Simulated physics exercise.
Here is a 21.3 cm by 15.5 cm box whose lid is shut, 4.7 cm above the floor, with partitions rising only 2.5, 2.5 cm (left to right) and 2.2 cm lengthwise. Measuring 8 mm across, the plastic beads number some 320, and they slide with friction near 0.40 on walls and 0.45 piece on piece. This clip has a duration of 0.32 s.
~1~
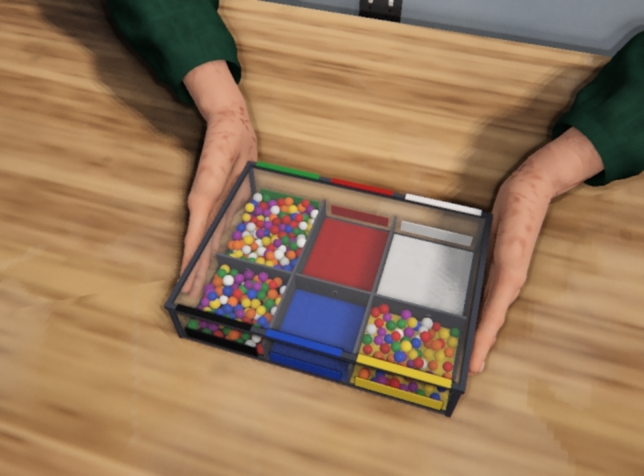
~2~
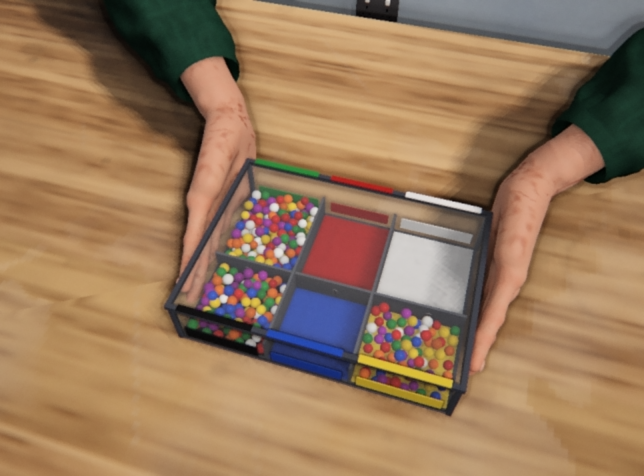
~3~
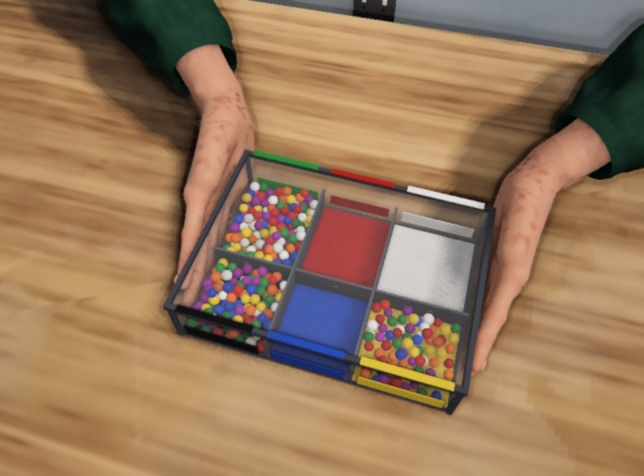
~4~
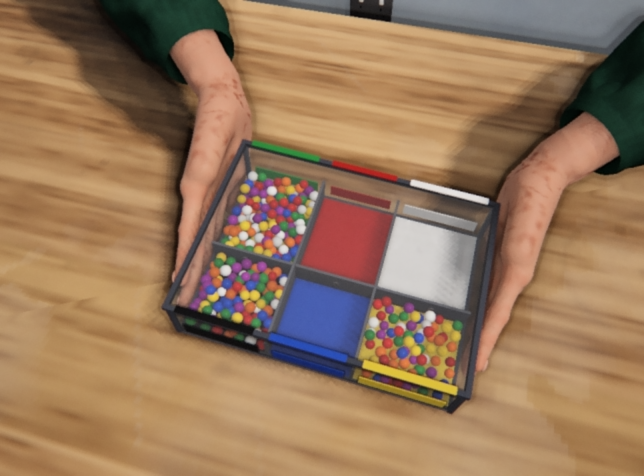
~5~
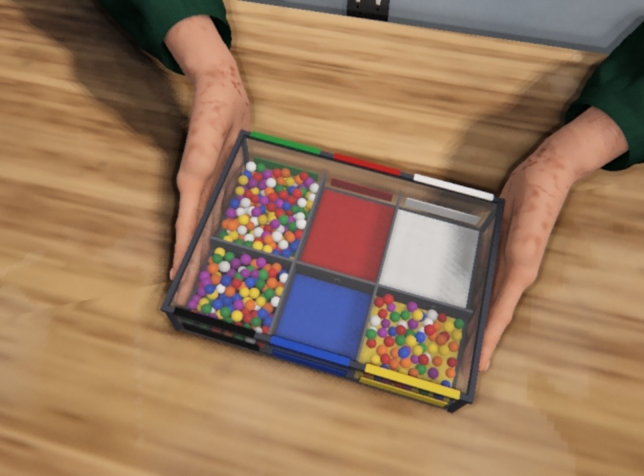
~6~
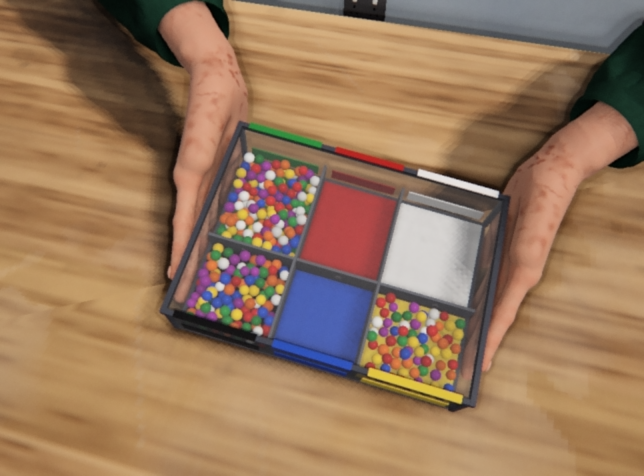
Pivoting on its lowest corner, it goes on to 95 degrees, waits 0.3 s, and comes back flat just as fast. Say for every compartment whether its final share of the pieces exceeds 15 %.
Red: Does not exceed, blue: Exceeds, green: Does not exceed, yellow: Exceeds, white: Does not exceed, black: Exceeds.
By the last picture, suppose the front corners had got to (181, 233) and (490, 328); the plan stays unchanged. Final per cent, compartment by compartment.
Result - red: 25 %; blue: 0 %; green: 35 %; yellow: 5 %; white: 35 %; black: 0 %.
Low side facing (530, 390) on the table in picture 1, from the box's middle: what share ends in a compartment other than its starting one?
Some 70 per cent.
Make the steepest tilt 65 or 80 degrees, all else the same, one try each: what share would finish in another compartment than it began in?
Some 15 and 30 per cent.
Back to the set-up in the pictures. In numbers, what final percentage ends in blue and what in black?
Blue 30 %, black 25 %.
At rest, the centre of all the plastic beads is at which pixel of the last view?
In the last view, approximately (333, 346).
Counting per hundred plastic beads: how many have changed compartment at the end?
Somewhere around 50 percent.
Then, 1.44 s after the last picture, tilt 95 degrees; blue 25 %, green 10 %, yellow 35 %, black 35 %.
Then, 2.39 s after the last picture, tilt 47 degrees; blue 30 %, green 5 %, yellow 40 %, black 25 %.
Then, 3.34 s after the last picture, tilt 0 degrees; blue 30 %, green 5 %, yellow 40 %, black 25 %.
In the end, red 0 %, blue 30 %, green 5 %, yellow 40 %, white 0 %, black 25 %.
